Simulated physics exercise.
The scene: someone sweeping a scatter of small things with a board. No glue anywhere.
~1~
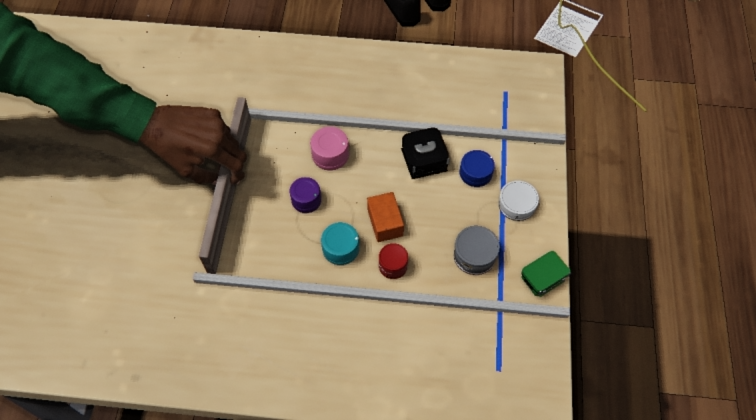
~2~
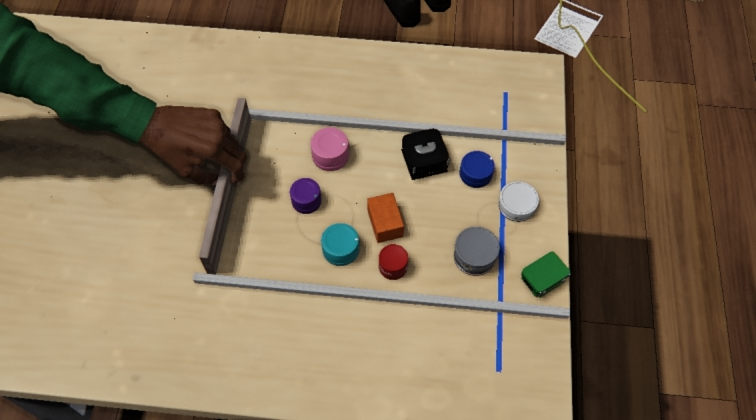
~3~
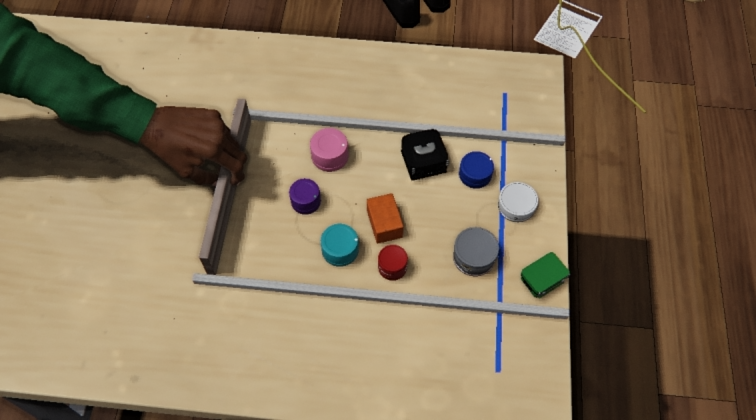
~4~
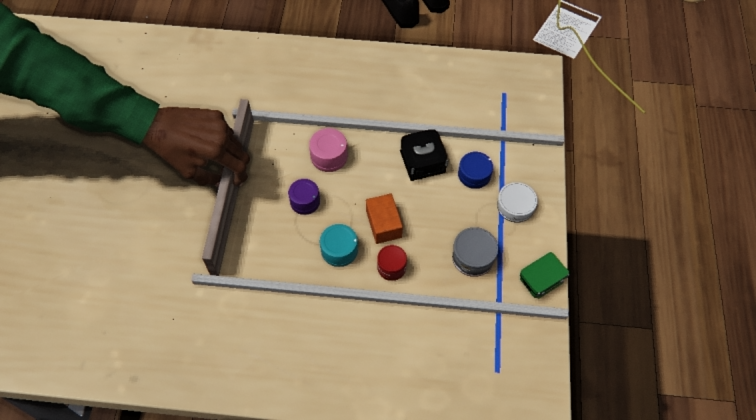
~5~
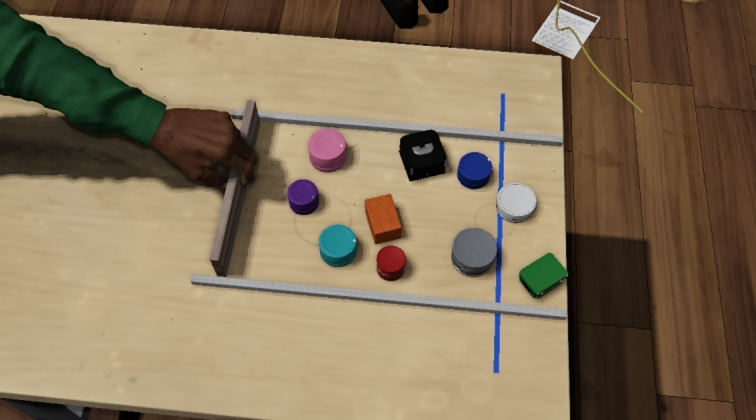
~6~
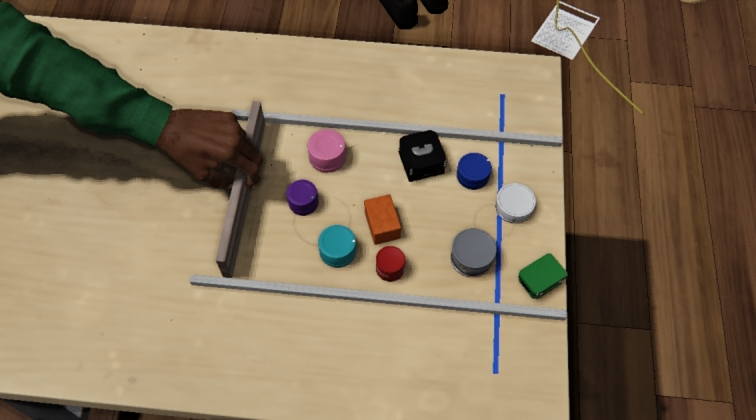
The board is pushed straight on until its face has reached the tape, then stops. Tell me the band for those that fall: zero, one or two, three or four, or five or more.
The number that fall off is one or two.
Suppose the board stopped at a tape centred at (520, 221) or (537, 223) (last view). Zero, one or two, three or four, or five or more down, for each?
In that order: Five or more; at least five.
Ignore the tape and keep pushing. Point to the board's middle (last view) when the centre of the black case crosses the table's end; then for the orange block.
About (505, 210), and (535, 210) for the other.
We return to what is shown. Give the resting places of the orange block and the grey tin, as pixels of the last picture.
Near (532, 226) and (558, 253).
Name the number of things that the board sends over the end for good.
In all, 1 of them.
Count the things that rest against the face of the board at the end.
The number is 4.
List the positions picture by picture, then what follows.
The first picture shows green case (544, 275); white tin (518, 201); grey tin (476, 251); board (227, 183); tape (503, 217).
The second picture shows white tin (518, 202); black case (425, 154).
The third picture shows grey tin (475, 252); red tub (393, 263).
The fourth picture shows green case (543, 276); blue lid (476, 170).
The fifth picture shows white tin (516, 203); board (237, 185).
The sixth picture shows green case (541, 277); white tin (515, 204); grey tin (473, 253); board (243, 186); tape (500, 219).
Soon after, none off yet; green case at rest near (541, 277); white tin at rest near (515, 204); grey tin at rest near (473, 253).
After that, none off yet; green case at rest near (541, 277); white tin at rest near (516, 204); grey tin moving near (478, 253).
In the end, the number that fall off is one or two; gone, blue lid.
